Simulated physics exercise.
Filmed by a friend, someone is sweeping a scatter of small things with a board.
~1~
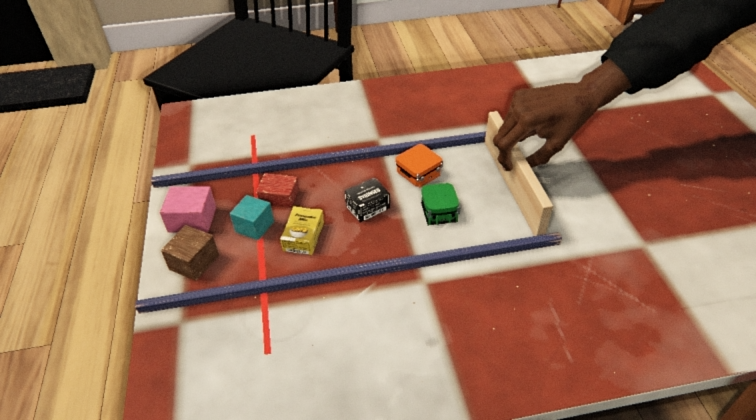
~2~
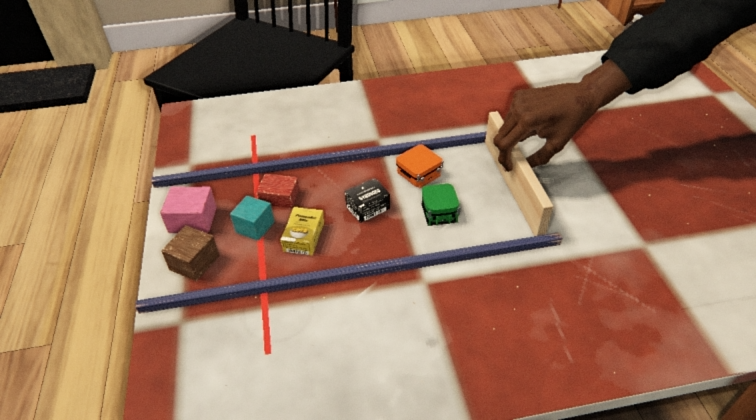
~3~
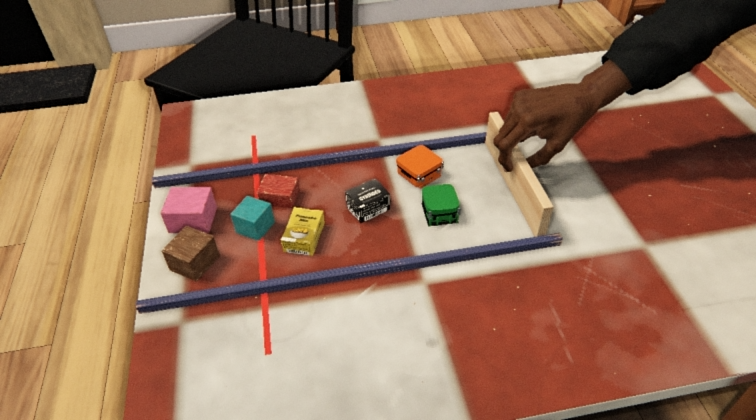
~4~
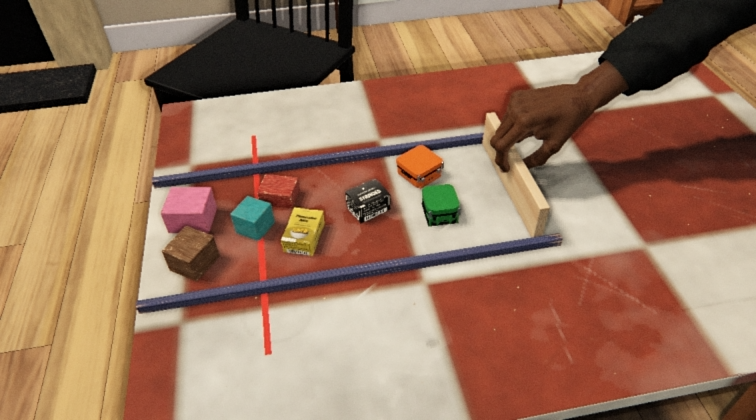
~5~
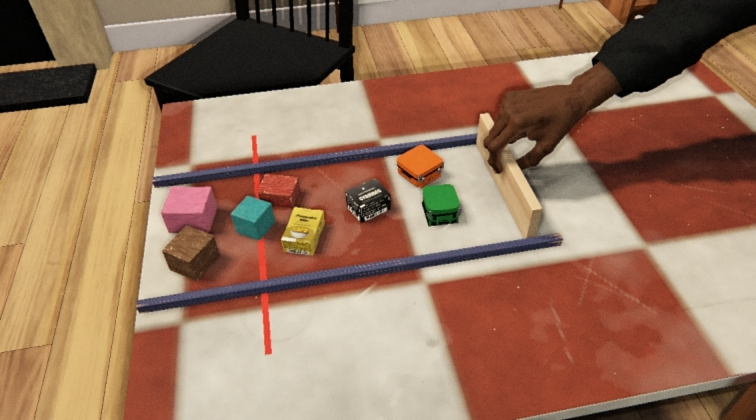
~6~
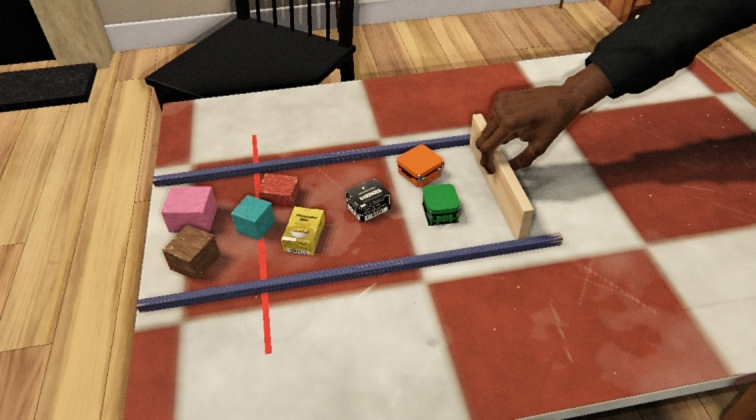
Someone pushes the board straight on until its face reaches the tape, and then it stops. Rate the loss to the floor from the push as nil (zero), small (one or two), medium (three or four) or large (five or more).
The loss is nil.
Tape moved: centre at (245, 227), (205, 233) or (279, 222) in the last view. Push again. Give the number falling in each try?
In order, the counts are 0, 2 and 0.
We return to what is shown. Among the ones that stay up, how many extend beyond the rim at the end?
1 overhanging.
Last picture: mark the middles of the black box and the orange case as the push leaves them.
The black box at (227, 213), the orange case at (239, 186).
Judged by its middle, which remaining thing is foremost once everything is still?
The pink block ends nearest.
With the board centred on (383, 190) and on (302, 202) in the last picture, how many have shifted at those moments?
At the first spot the count is 3, and at the second it is 6.
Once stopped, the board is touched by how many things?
It adds up to 2.
Early on, none off yet; pink block at rest near (190, 209); brown block at rest near (192, 252); turquoise block at rest near (254, 217).
A while later, none off yet; pink block at rest near (190, 209); brown block at rest near (192, 252); turquoise block travelled about its own width near (226, 221).
Finally, the number that fall off is zero.
